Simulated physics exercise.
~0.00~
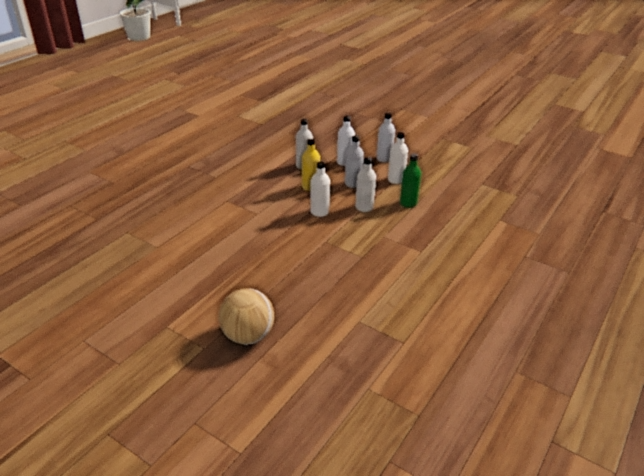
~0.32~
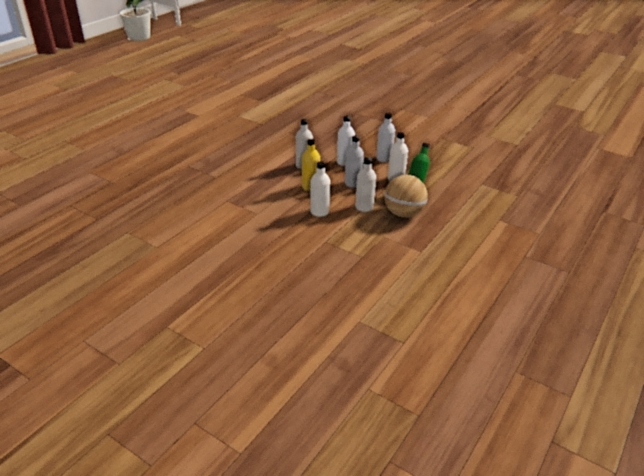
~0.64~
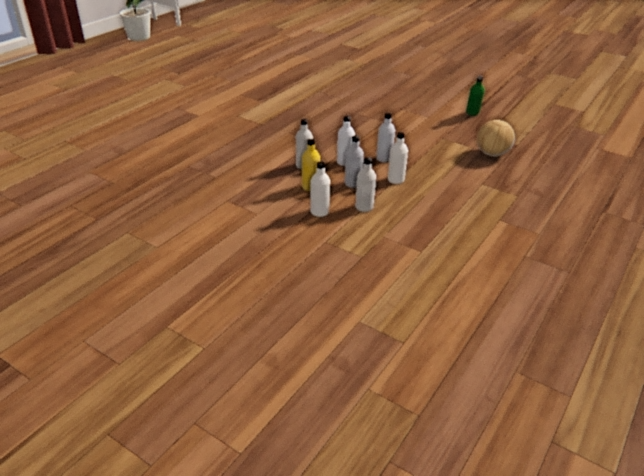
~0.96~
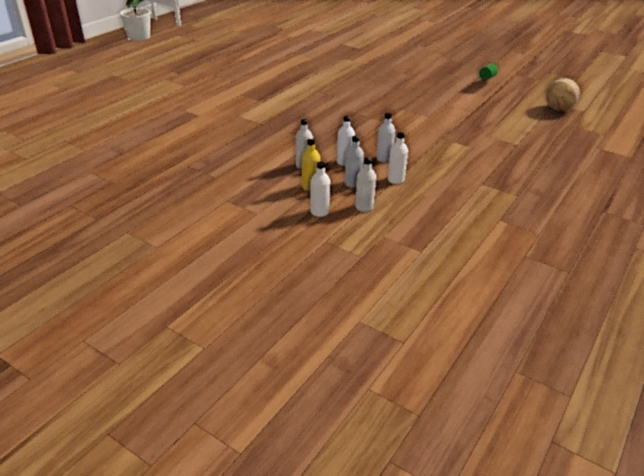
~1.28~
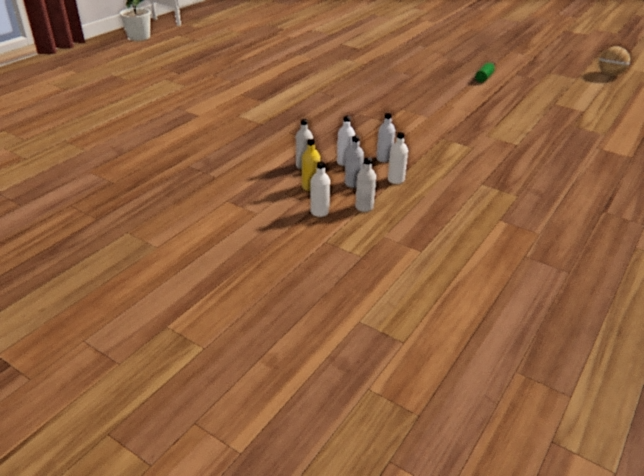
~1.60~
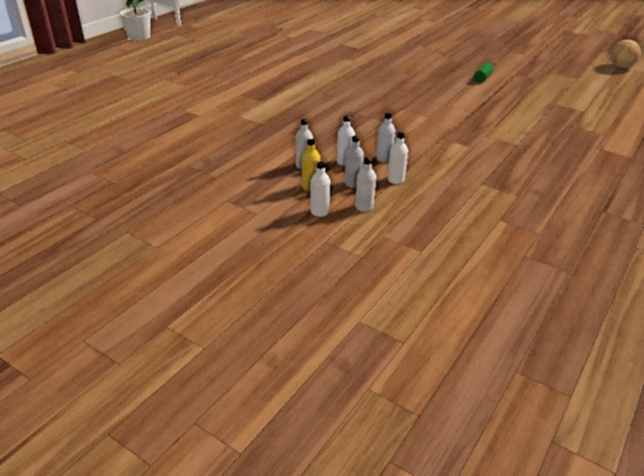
The clip opens on a wooden floor where nine capped bottles stand in a close group, most of them white or grey, with one yellow and one green, while a wooden ball sits in front of them. The ball rolls up and to the right and meets the green bottle at the right edge of the group. The green bottle is carried away toward the back, still roughly upright at first, then tips over onto its side. The ball keeps rolling toward the far right. At the end it is near the right edge, the green bottle lies flat, and the other eight, yellow included, still stand.
